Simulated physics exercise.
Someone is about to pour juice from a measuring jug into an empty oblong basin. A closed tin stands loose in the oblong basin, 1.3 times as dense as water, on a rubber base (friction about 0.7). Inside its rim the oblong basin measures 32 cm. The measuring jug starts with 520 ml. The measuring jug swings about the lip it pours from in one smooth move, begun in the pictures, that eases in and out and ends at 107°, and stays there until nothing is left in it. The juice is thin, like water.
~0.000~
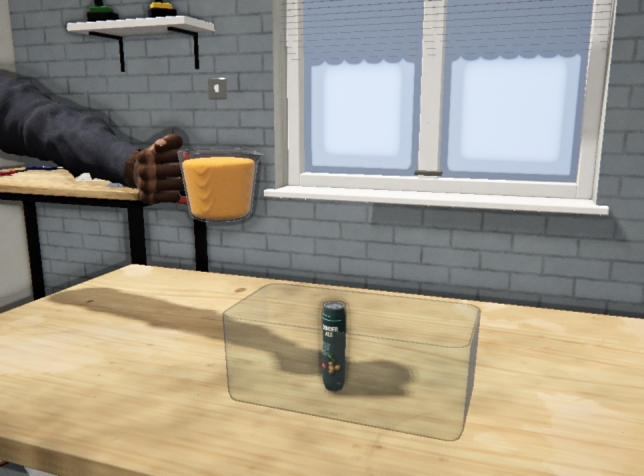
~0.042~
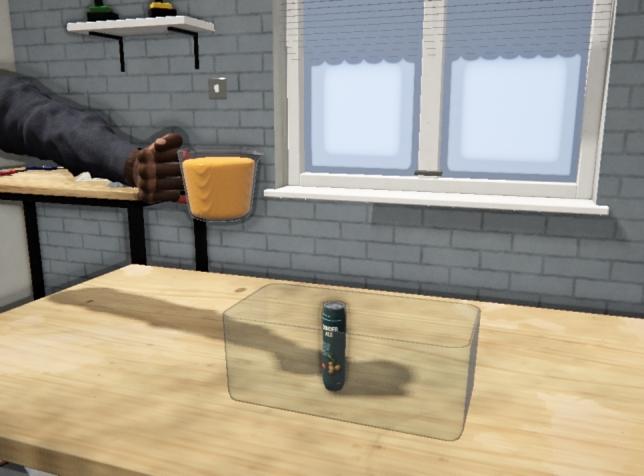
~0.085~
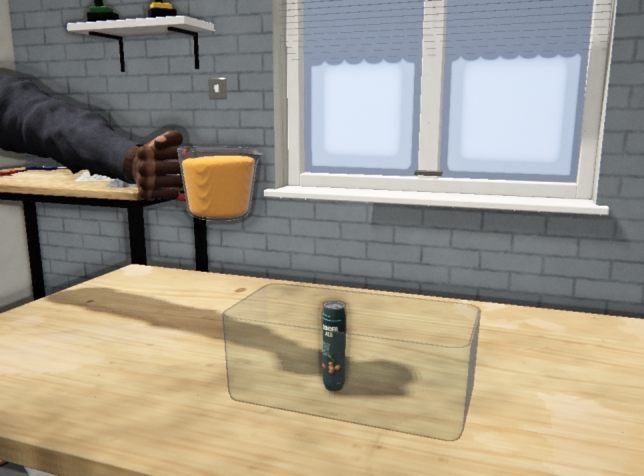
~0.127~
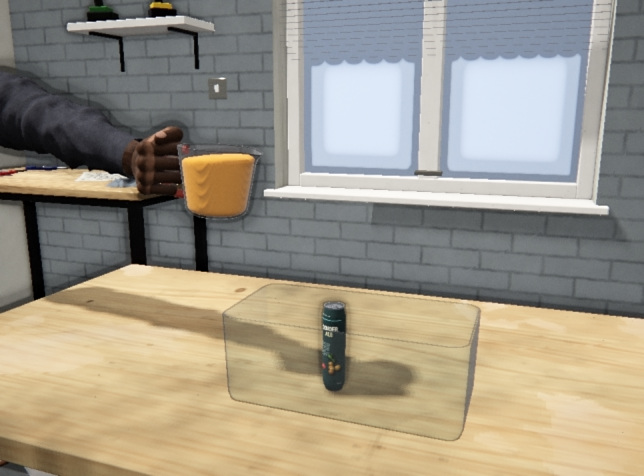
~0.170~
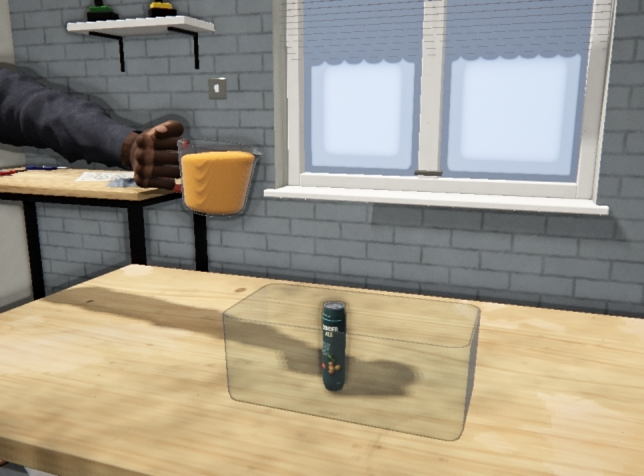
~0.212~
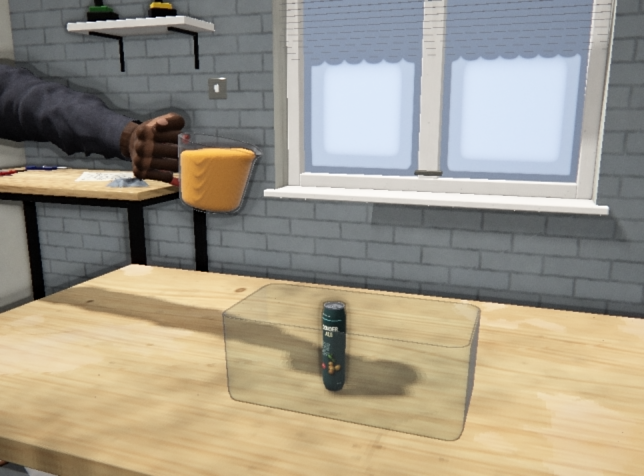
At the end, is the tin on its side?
It keeps standing.
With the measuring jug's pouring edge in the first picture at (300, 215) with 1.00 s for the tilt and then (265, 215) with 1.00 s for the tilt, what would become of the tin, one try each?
First it keeps standing; then it goes over.
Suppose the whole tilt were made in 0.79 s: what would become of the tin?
Then it keeps standing.
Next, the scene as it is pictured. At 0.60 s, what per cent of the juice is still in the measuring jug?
Near 70 in a hundred.
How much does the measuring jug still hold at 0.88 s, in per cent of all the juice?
Some 10 per cent.
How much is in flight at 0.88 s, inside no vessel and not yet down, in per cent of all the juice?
Near 44 in a hundred.
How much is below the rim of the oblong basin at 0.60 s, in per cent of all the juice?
Some 2 per cent.
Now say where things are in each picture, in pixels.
In the first frame, it leans 0°; its right rim is at (262, 154); the juice meets the walls at (191, 160) and (254, 162); the oblong basin's rim runs from (246, 299) to (475, 327); the tin's top is at (334, 309).
In the second frame, it leans 0°; its right rim is at (262, 154); the juice meets the walls at (191, 160) and (254, 162).
In the third frame, it leans 2°; its right rim is at (262, 154); the juice meets the walls at (190, 159) and (254, 160).
In the fourth frame, it leans 4°; its right rim is at (262, 154); the juice meets the walls at (191, 158) and (254, 158).
In the fifth frame, it leans 7°; its right rim is at (262, 154); the juice meets the walls at (190, 156) and (254, 156).
In the sixth frame, it leans 11°; its right rim is at (261, 154); the juice meets the walls at (189, 152) and (255, 154).
By 0.60 s the tilt is 70° and 70 per cent is still to pour; the tin stands where it began.
By 0.88 s the tilt is 103° and 11 per cent is still to pour; the tin stands where it began.
By 1.18 s the tilt is 107° and 0 per cent is still to pour; the tin stands where it began.
By 1.50 s the tilt is 107° and 0 per cent is still to pour; the tin stands where it began.
At rest the tin stands where it began.
